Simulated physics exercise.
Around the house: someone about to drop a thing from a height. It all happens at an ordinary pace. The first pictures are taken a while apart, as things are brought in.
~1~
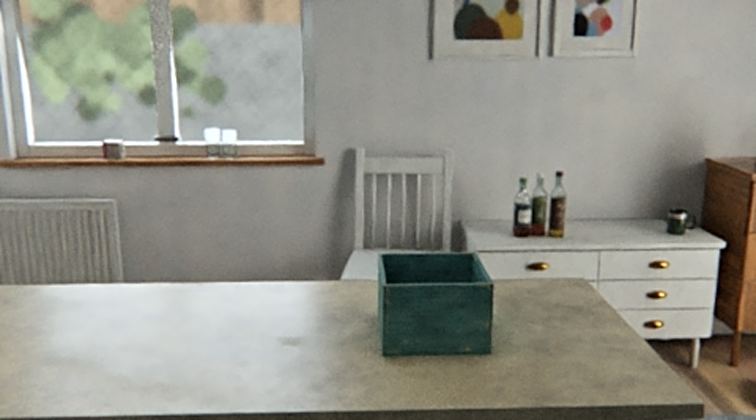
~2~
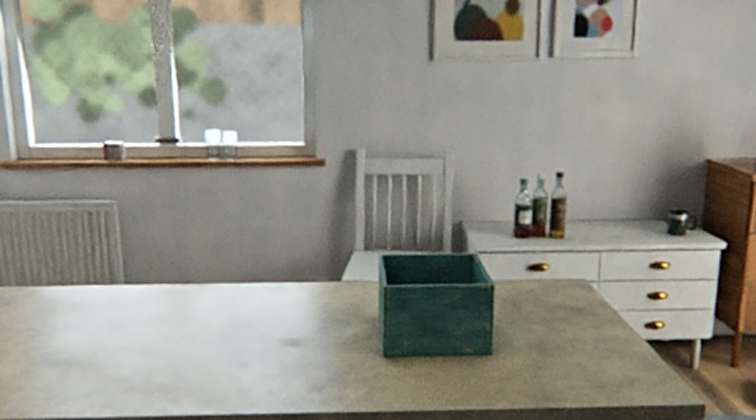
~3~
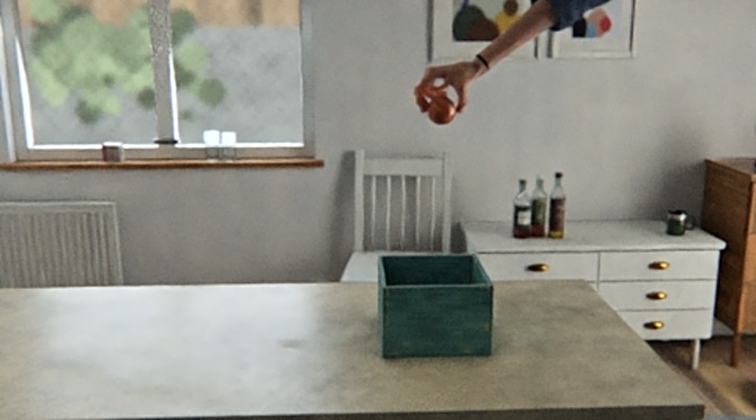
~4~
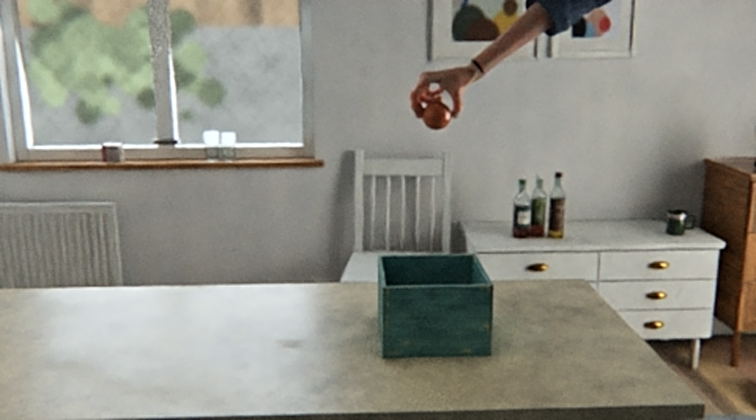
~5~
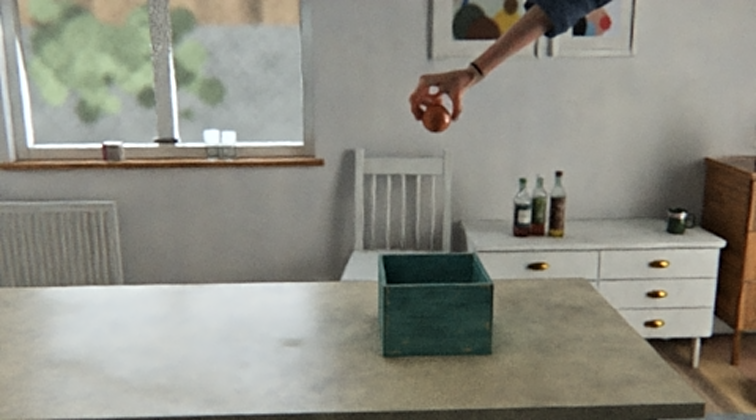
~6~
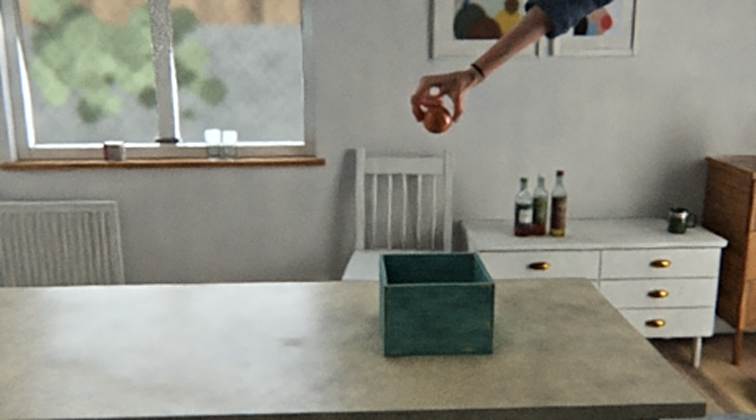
A bare forearm with a dark blue sleeve and a thin wristband enters from the upper right, its fingers holding an orange tomato, in a room seen from across a grey table. A dark green open crate sits on the table, with a window to the left and a white chair, three bottles and drawers behind. The hand shifts slightly, then stays nearly still above the crate.
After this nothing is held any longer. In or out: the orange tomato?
In the end the orange tomato is caught.
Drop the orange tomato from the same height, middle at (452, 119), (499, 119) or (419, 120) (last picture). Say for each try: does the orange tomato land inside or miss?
In turn it is caught; ends up outside; ends up inside.
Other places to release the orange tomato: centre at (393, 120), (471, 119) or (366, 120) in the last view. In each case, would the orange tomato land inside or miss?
In that order, it drops into the container; lands inside; misses.
Then, 0.18 s after the last picture, orange tomato moved about its own width near (437, 166).
Then, 0.30 s after the last picture, orange tomato falling near (435, 273).
Then, 0.42 s after the last picture, orange tomato down below near (435, 300).
At rest, the orange tomato drops into the container, near (435, 318).
